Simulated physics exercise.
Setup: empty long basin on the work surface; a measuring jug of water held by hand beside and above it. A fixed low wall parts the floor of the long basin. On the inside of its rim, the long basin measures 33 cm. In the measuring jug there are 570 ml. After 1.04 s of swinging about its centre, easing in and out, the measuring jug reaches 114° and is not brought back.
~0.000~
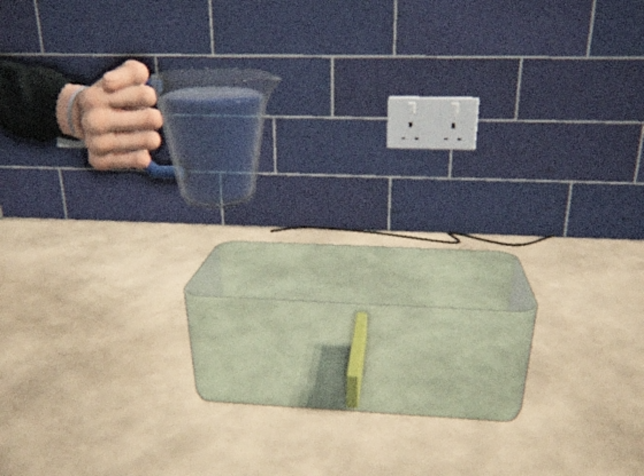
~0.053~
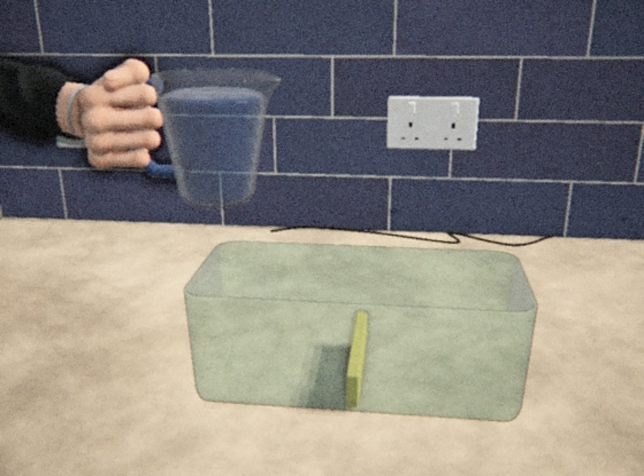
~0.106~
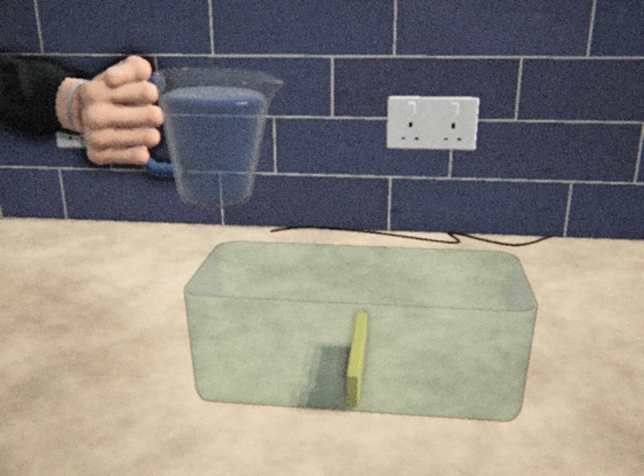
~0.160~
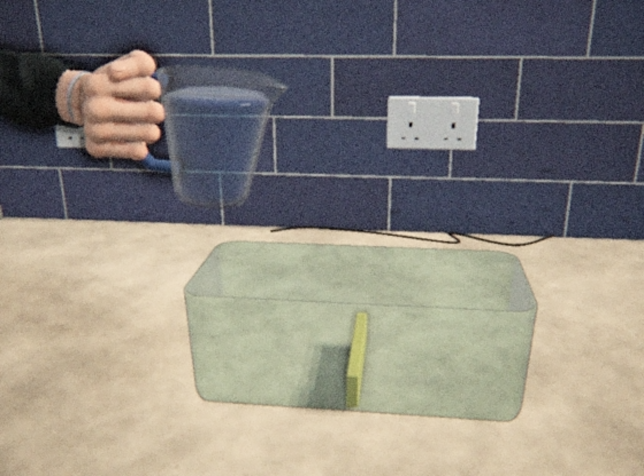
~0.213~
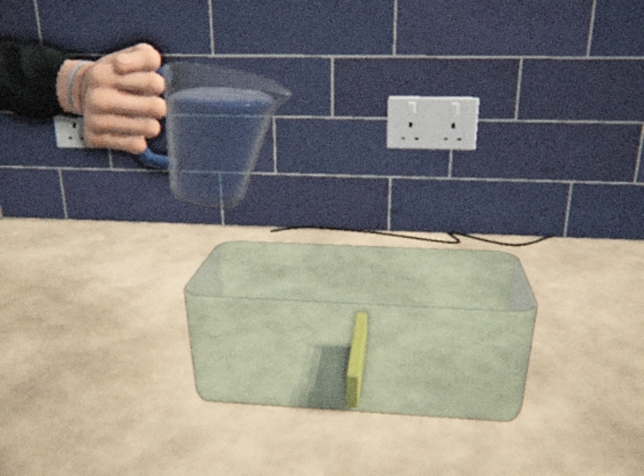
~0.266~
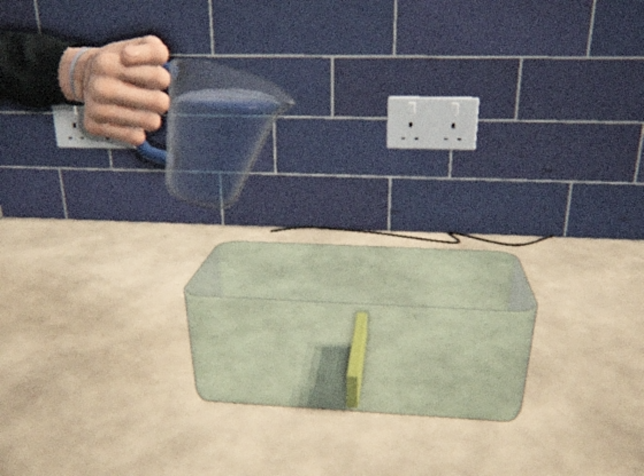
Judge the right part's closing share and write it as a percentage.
I would judge it at 42 per cent.
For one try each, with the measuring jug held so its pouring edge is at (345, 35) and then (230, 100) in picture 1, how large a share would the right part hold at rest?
In turn about 90 and 5 per cent.
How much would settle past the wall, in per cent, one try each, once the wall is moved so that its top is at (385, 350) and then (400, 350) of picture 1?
Around 15 and 10 percent, in that order.
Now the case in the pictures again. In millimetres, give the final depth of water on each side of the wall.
Final reading - left some 14 mm, right some 10 mm.
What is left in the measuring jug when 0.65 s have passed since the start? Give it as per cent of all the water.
Roughly 64 per cent.
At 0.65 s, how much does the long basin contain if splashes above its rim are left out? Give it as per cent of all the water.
I'd estimate some 12 percent of the liquid.
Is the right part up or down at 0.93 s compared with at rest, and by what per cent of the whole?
Net change: A rise of about 2 %.
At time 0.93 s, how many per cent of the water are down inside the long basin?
Around 80 in a hundred.
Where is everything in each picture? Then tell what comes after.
In the first picture, it leans 0°; its right rim is at (280, 78); the water meets the walls at (165, 94) and (266, 95); the long basin's rim runs from (202, 267) to (526, 281); the wall's top is at (358, 343).
In the second picture, it leans 1°; its right rim is at (280, 79); the water meets the walls at (165, 93) and (266, 95).
In the third picture, it leans 3°; its right rim is at (283, 82); the water meets the walls at (168, 92) and (267, 97).
In the fourth picture, it leans 7°; its right rim is at (286, 86); the water meets the walls at (169, 92) and (271, 98).
In the fifth picture, it leans 11°; its right rim is at (291, 93); the water meets the walls at (173, 93) and (277, 99).
In the sixth picture, it leans 17°; its right rim is at (295, 102); the water meets the walls at (177, 97) and (284, 101).
By 0.65 s the tilt is 78° and 65 per cent is still to pour, 3 is left of the wall and 10 right of it.
By 0.93 s the tilt is 111° and 9 per cent is still to pour, 40 is left of the wall and 39 right of it.
By 1.22 s the tilt is 114° and 0 per cent is still to pour, 57 is left of the wall and 41 right of it.
By 1.54 s the tilt is 114° and 0 per cent is still to pour, 57 is left of the wall and 42 right of it.
At rest 57 per cent lies left of the wall, 42 right of it and 2 outside.
